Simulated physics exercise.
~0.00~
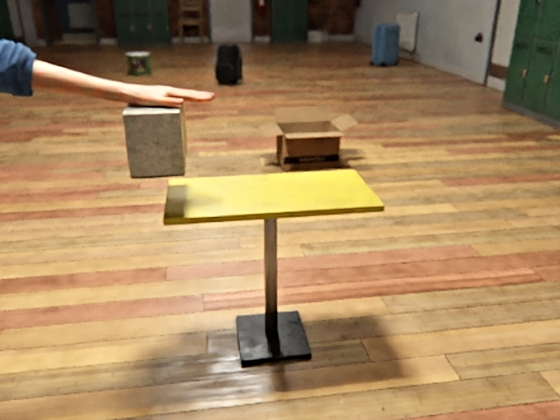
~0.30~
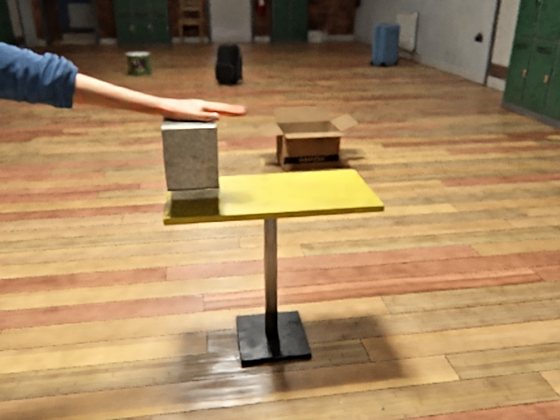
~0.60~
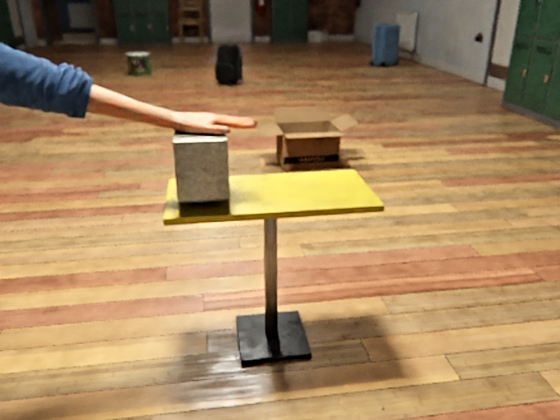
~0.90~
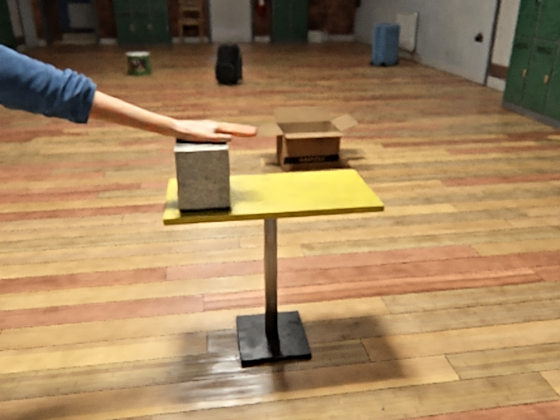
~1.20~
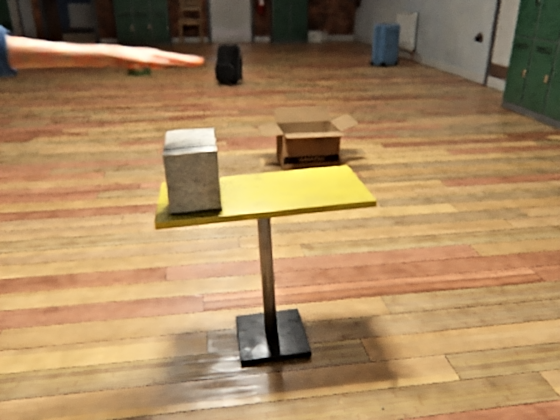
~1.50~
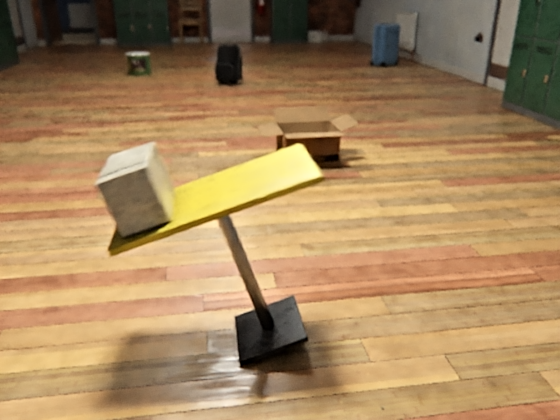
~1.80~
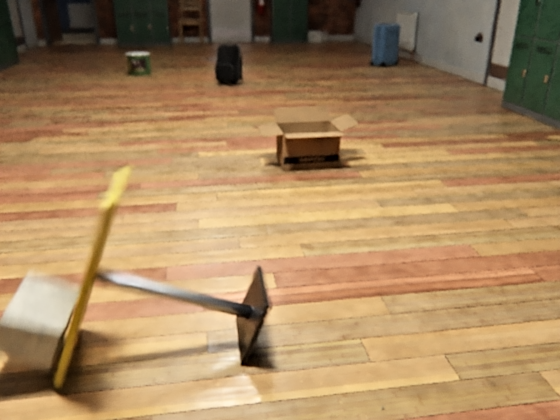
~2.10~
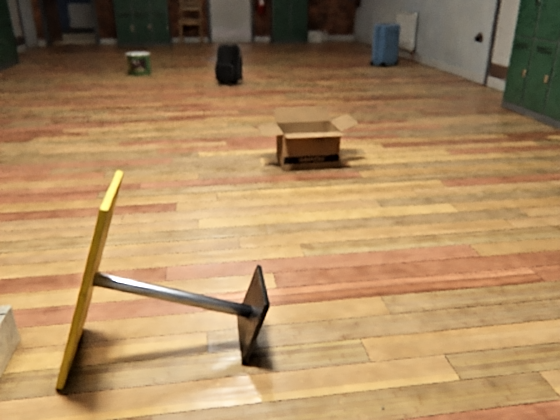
A grey block was lowered by a hand onto the left end of a yellow side table with a narrow foot, and once the hand let go, the table tipped left and toppled onto its side, while the block slid off onto the floor.
